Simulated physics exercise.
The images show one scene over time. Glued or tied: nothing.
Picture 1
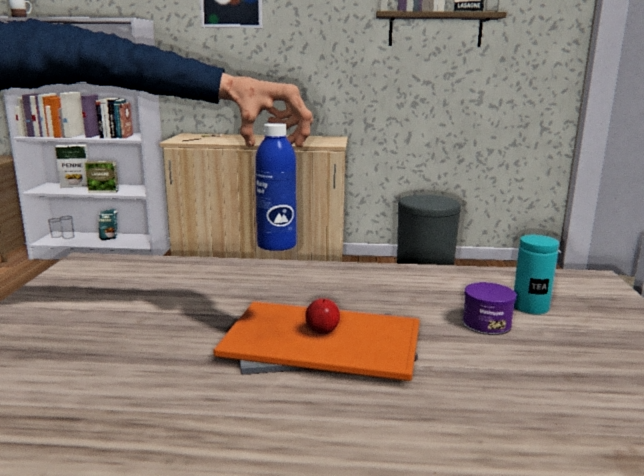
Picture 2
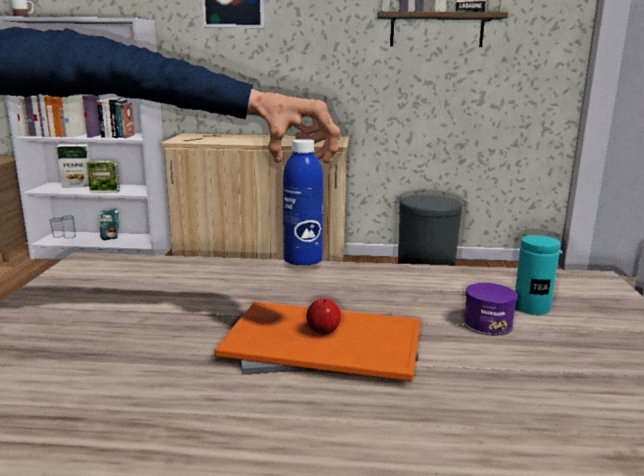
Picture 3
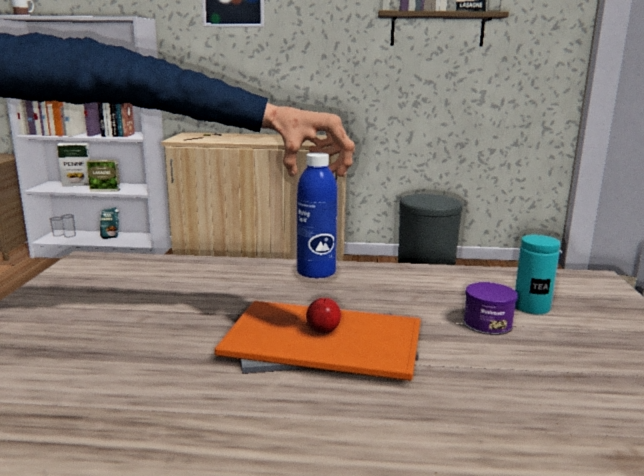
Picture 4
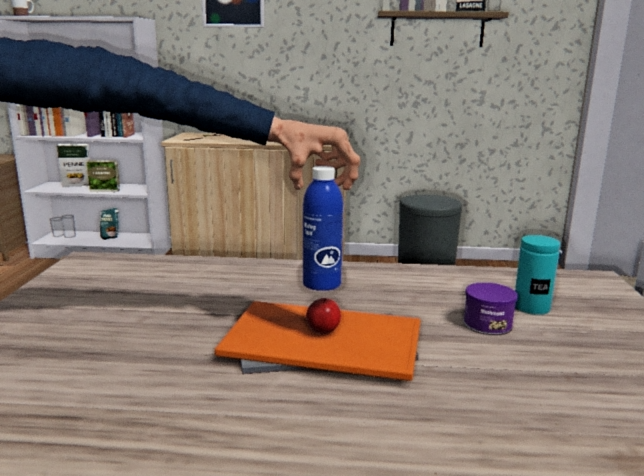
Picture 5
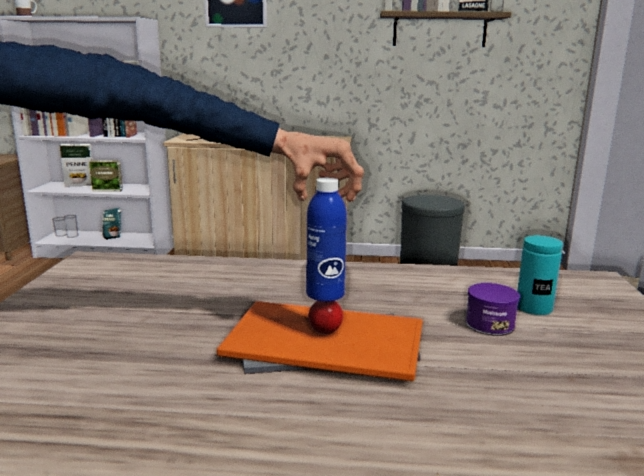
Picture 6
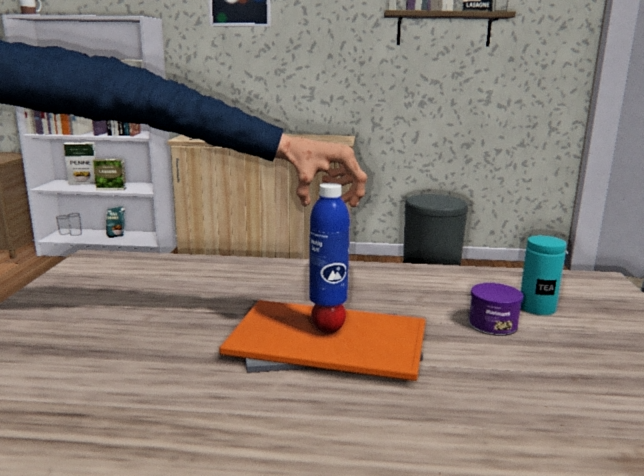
A blue bottle, held by its top in someone's hand, moved right and came down over a wooden table until it was set on a red apple on an orange tray, still in the hand's grip.
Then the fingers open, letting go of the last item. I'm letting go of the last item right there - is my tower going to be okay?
Unstable.
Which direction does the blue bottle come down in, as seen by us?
It heads leftwards.
Then, 0.70 s on from there, blue bottle turned 32° from how it was put near (296, 250).
Then, 0.80 s on from there, blue bottle now fallen.
Then, 0.90 s on from there, things are still on the move.
Then, 1.60 s on from there, nothing new.
In the end, fallen, blue bottle; the other 5 unmoved. At the end, from the last picture's camera, blue bottle near (242, 314). The pile gives way.
